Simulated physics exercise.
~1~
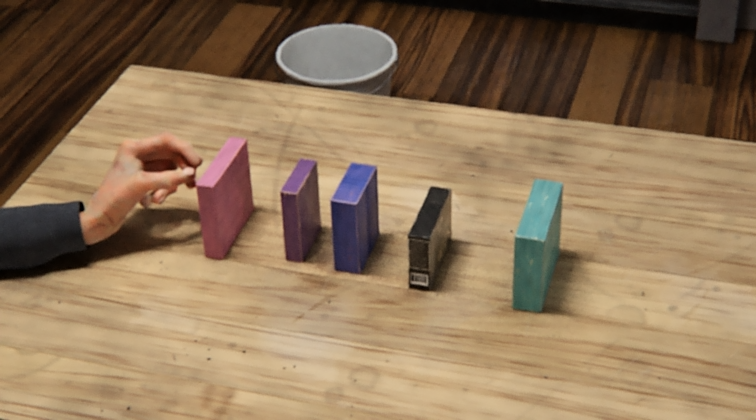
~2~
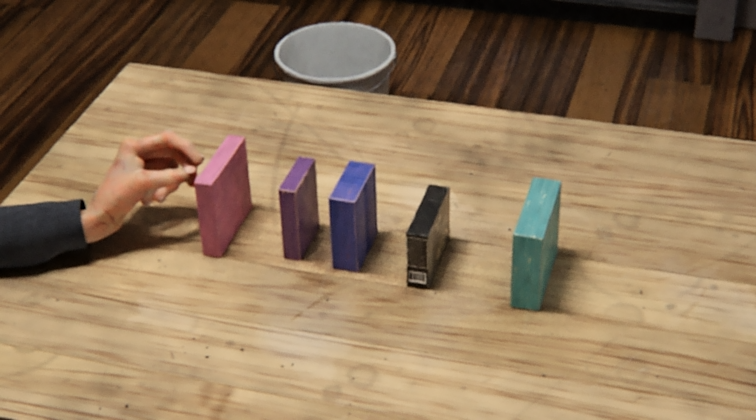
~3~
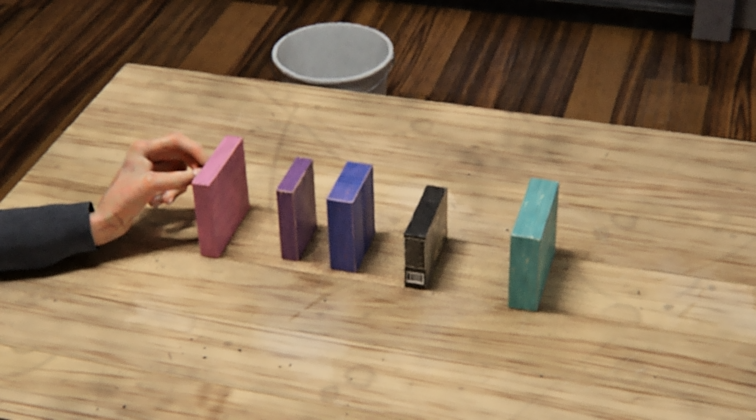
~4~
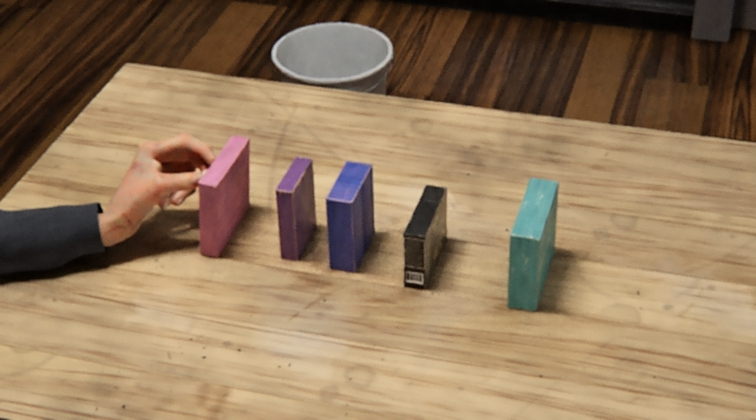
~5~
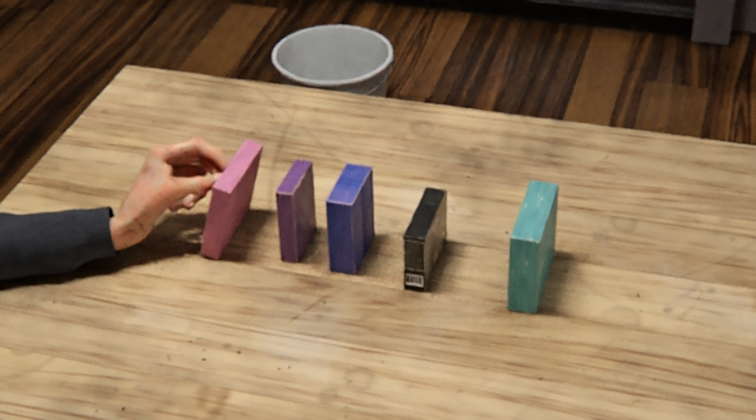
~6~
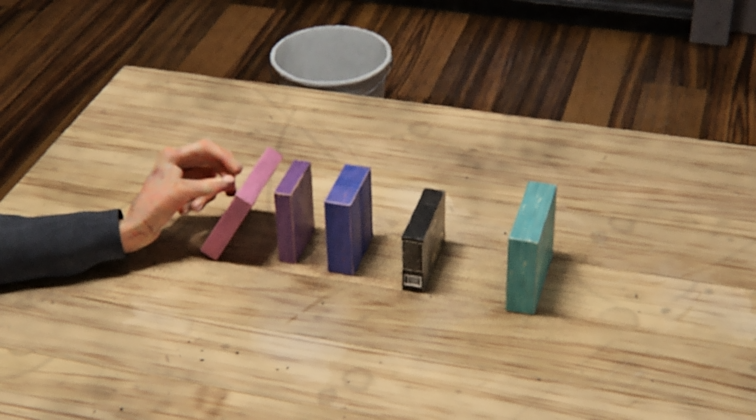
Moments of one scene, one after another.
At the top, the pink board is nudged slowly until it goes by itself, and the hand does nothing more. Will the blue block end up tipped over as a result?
Yes, ha, that one wipes out, doesn't it.
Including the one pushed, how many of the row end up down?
4.
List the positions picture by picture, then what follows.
In the first frame, blue block (356, 219); purple block (301, 210).
In the second frame, purple block (299, 208); black packet (429, 236).
In the third frame, purple block (297, 209); black packet (427, 237).
In the fourth frame, pink board 5° over; purple block (296, 209); black packet (426, 237).
In the fifth frame, pink board 15° over; purple block (296, 211); black packet (426, 239).
In the sixth frame, pink board 31° over; blue block (350, 220); purple block (295, 212).
Then, 0.20 s on from there, pink board 68° over; blue block turned 9° from how it was put near (356, 220); purple block turned 29° from how it was put.
Then, 0.40 s on from there, pink board 75° over; blue block turned 39° from how it was put near (382, 225); purple block turned 52° from how it was put; black packet turned 8° from how it was put.
Then, 0.50 s on from there, pink board 77° over; blue block turned 69° from how it was put near (400, 239); purple block turned 62° from how it was put; black packet turned 63° from how it was put.
In the end, toppled on the table, blue block, purple block and black packet. At the end, from the last picture's camera, blue block near (408, 241).
